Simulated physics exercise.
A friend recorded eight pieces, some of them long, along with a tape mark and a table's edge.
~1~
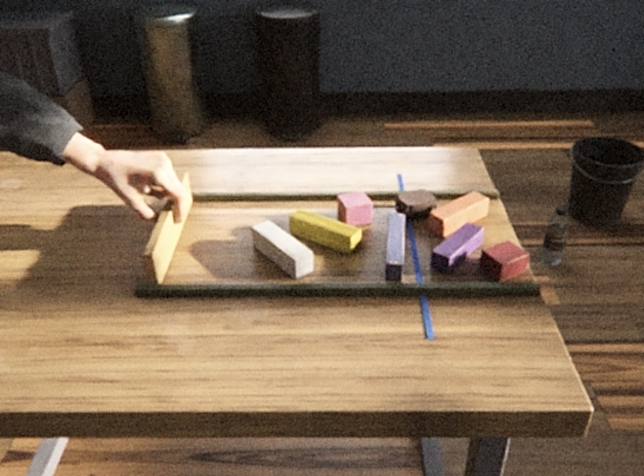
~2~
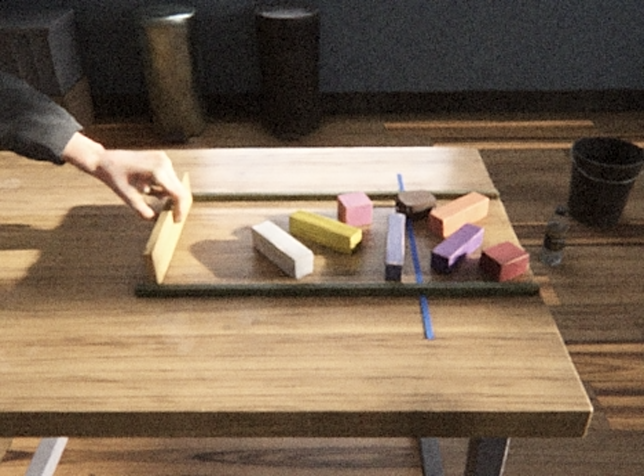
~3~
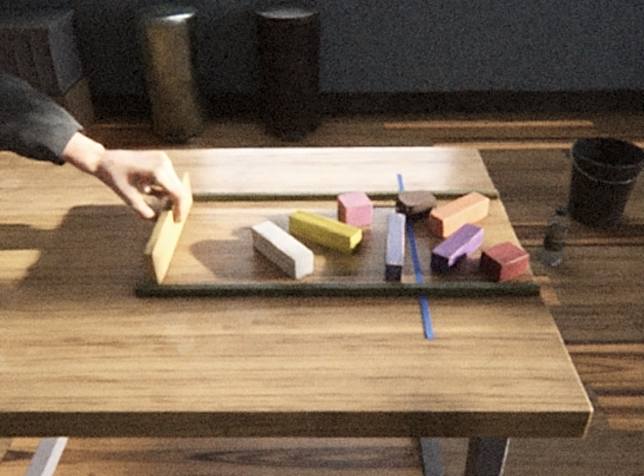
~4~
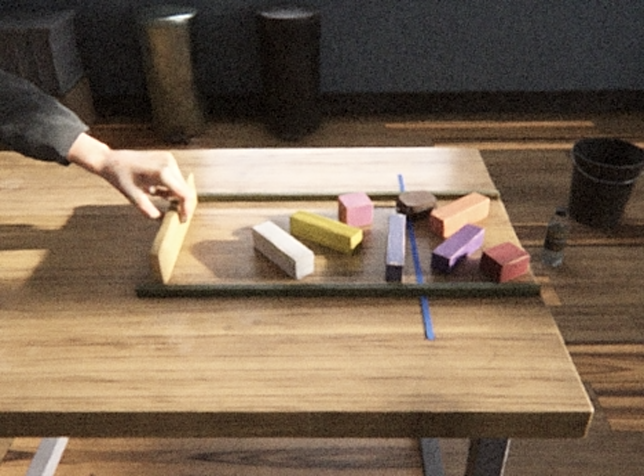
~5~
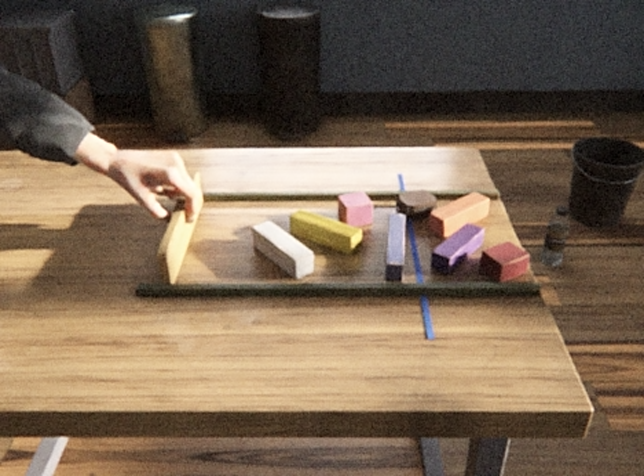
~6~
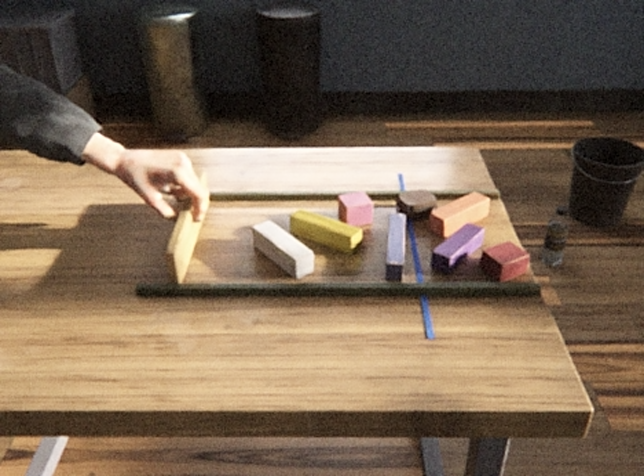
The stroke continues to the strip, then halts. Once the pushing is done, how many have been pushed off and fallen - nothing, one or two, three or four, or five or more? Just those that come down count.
By then nothing has fallen.
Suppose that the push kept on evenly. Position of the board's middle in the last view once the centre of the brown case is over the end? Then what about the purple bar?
Brown case over the end: About (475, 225). Purple bar over the end: About (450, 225).
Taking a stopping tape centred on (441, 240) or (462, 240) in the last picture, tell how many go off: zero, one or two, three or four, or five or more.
First place: One or two; second place: Three to four.
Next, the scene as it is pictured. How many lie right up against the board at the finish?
Looks like 2 of them, all told.
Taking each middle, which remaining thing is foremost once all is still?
The red block finishes closest.
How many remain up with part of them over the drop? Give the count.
Looks like 1 of them.
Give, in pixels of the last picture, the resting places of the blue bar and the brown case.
Approximately (468, 253) for one, approximately (453, 203) for the other.
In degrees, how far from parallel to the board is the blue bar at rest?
About 15°.
Soon after, none off yet; red block at rest near (505, 261); orange bar at rest near (459, 214); purple bar at rest near (458, 247).
After that, none off yet; red block at rest near (505, 261); orange bar at rest near (462, 214); purple bar displaced a little near (469, 248).
In the end, the number that fall off is zero.
